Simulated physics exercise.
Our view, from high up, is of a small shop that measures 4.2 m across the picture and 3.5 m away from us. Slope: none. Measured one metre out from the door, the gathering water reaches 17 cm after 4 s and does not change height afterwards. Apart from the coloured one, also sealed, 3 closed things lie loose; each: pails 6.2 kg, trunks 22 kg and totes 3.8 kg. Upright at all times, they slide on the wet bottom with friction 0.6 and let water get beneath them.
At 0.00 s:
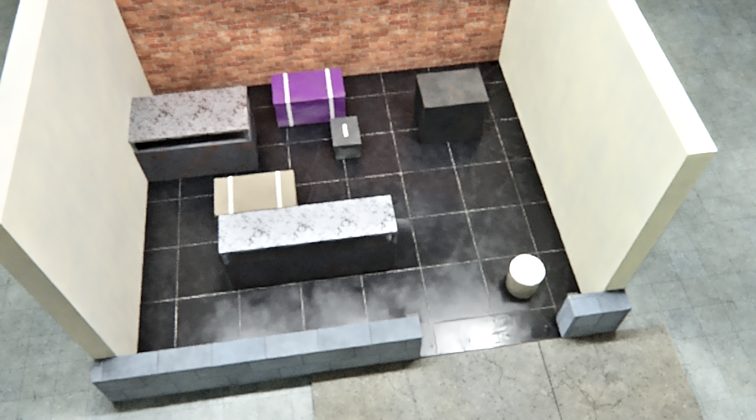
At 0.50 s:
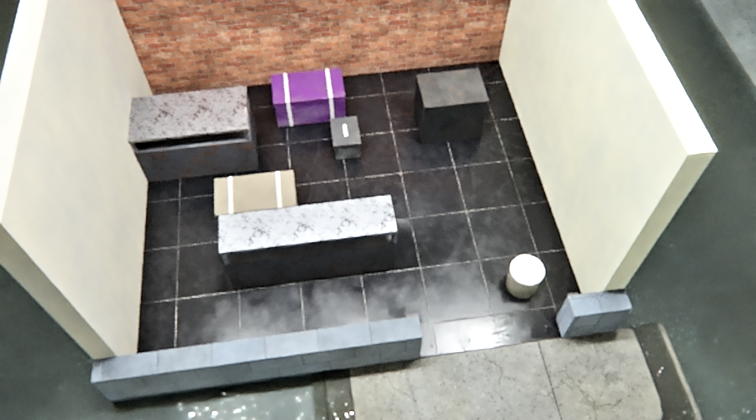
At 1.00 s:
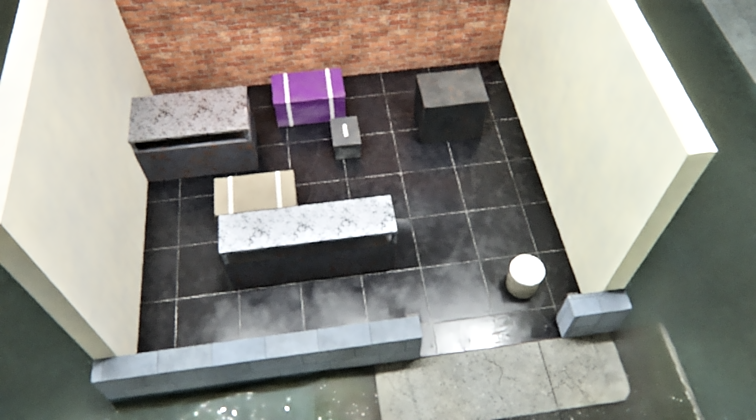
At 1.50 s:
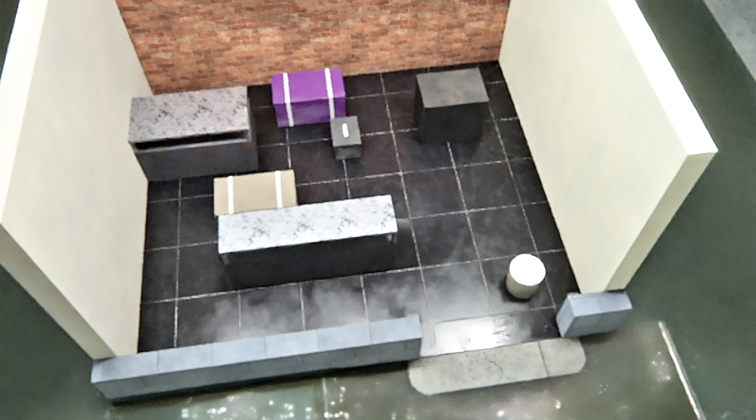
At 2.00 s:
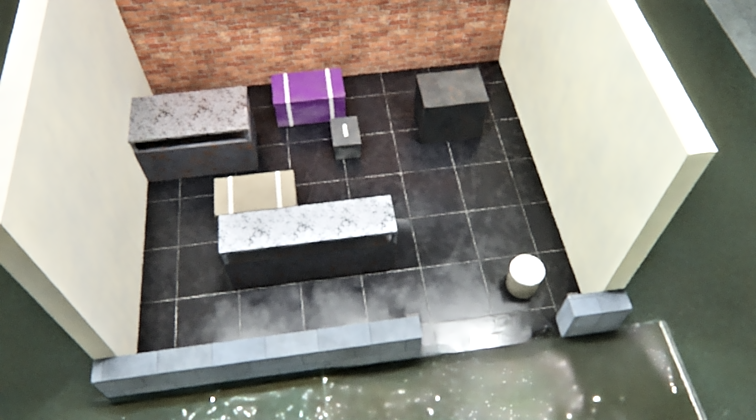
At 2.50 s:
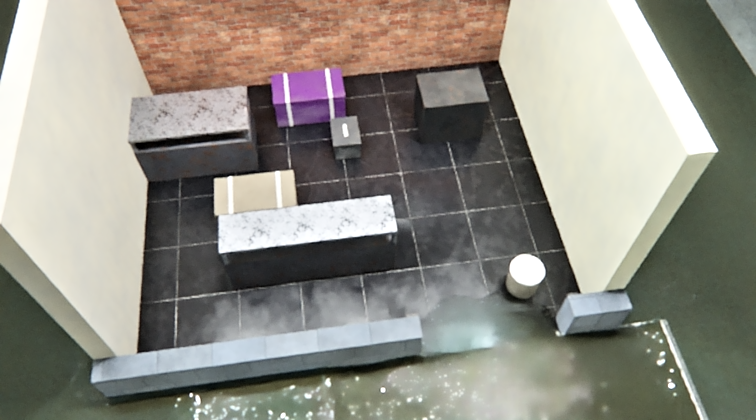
Murky water rising around a small open-topped shop, covering the paved path and then spreading through the doorway, the purple trunk staying still.
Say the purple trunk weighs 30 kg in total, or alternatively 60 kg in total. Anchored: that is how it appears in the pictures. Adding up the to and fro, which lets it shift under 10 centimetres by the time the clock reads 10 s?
The one that works is only the second, 60 kg.
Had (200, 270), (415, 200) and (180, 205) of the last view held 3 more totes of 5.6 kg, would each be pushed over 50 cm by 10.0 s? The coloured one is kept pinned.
Note, in sequence: Not exceeded, exceeded, not exceeded.
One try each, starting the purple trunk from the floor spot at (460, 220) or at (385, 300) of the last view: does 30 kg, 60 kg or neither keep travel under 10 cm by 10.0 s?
Log: Try 1 the heavier pick is required; try 2 the lighter pick works.
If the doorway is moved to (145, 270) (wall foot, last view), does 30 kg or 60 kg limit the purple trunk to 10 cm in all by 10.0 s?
For that position, the smaller mass succeeds.
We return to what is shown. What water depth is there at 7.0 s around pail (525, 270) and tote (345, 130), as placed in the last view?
Around 11 cm and 5 cm.
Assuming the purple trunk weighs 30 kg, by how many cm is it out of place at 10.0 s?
40 cm.
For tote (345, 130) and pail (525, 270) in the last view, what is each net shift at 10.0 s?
First 100 cm, then 300 cm.
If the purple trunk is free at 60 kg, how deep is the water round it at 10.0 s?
Close to 9 cm deep.
After 3.5 s the purple trunk would be 0 cm from its start with 30 kg and 0 cm from its start with 60 kg; 0 cm of water round it then.
After 4.5 s the purple trunk would be 0 cm from its start with 30 kg and 0 cm from its start with 60 kg; 0 cm of water round it then.
After 7.0 s the purple trunk would be 0 cm from its start with 30 kg and 0 cm from its start with 60 kg; 5 cm of water round it then.
After 10.0 s the purple trunk would be 35 cm from its start with 30 kg and 0 cm from its start with 60 kg; 9 cm of water round it then.
